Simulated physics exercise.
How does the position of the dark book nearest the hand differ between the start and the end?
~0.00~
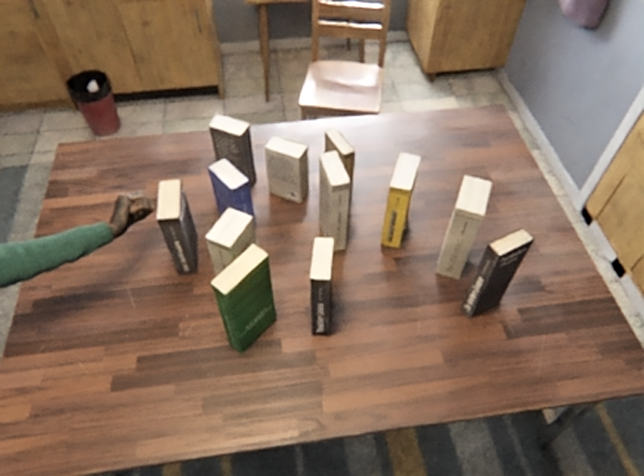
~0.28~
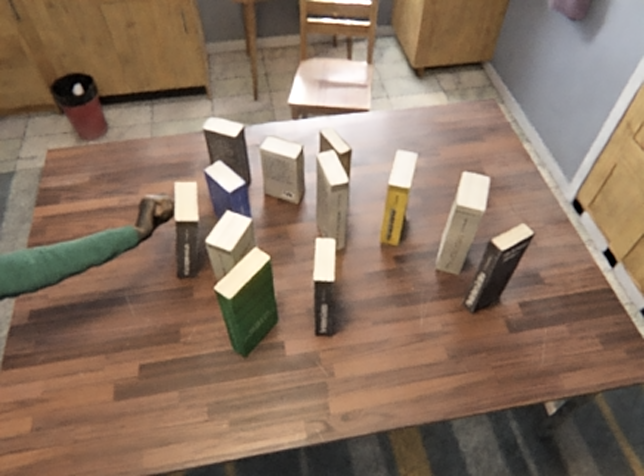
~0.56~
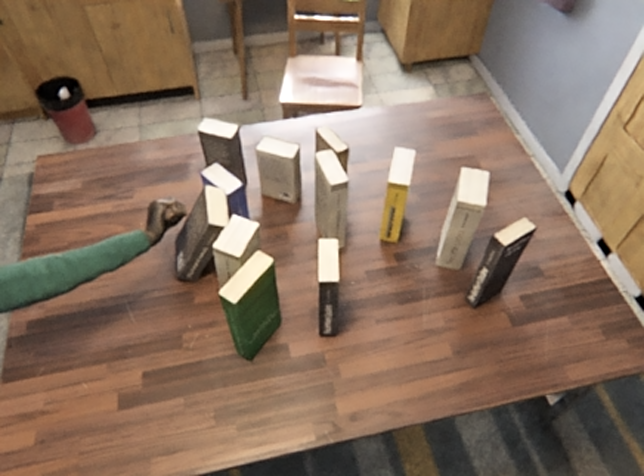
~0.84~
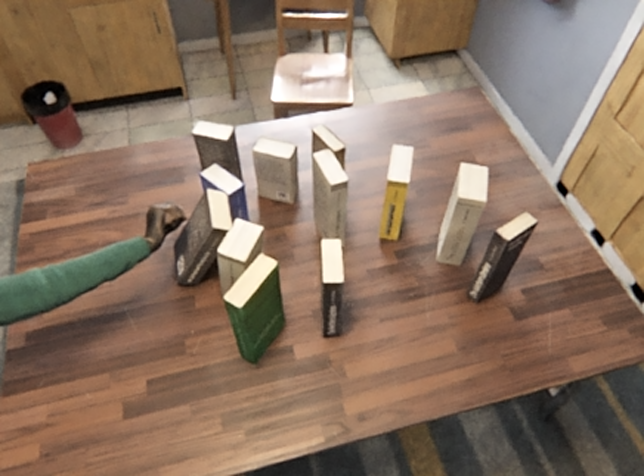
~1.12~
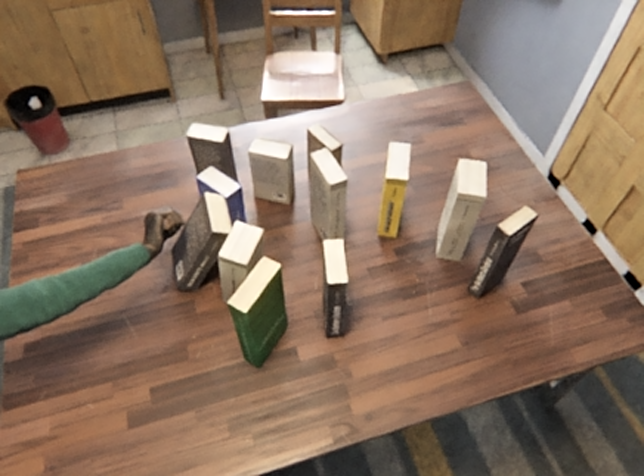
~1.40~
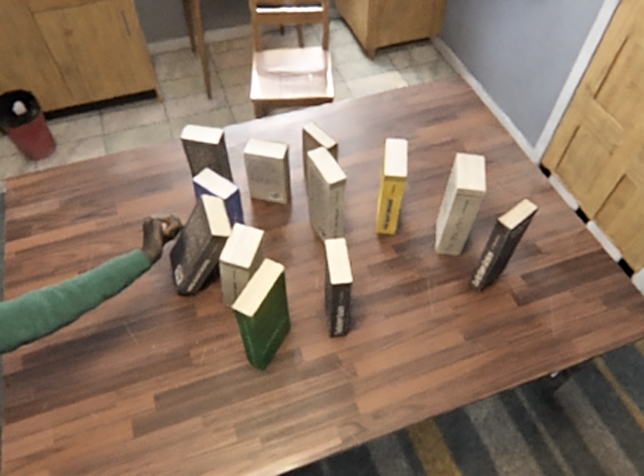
At the start the dark book stands upright on its narrow end, and at the end it is tilted to the right, leaning among its neighbours.
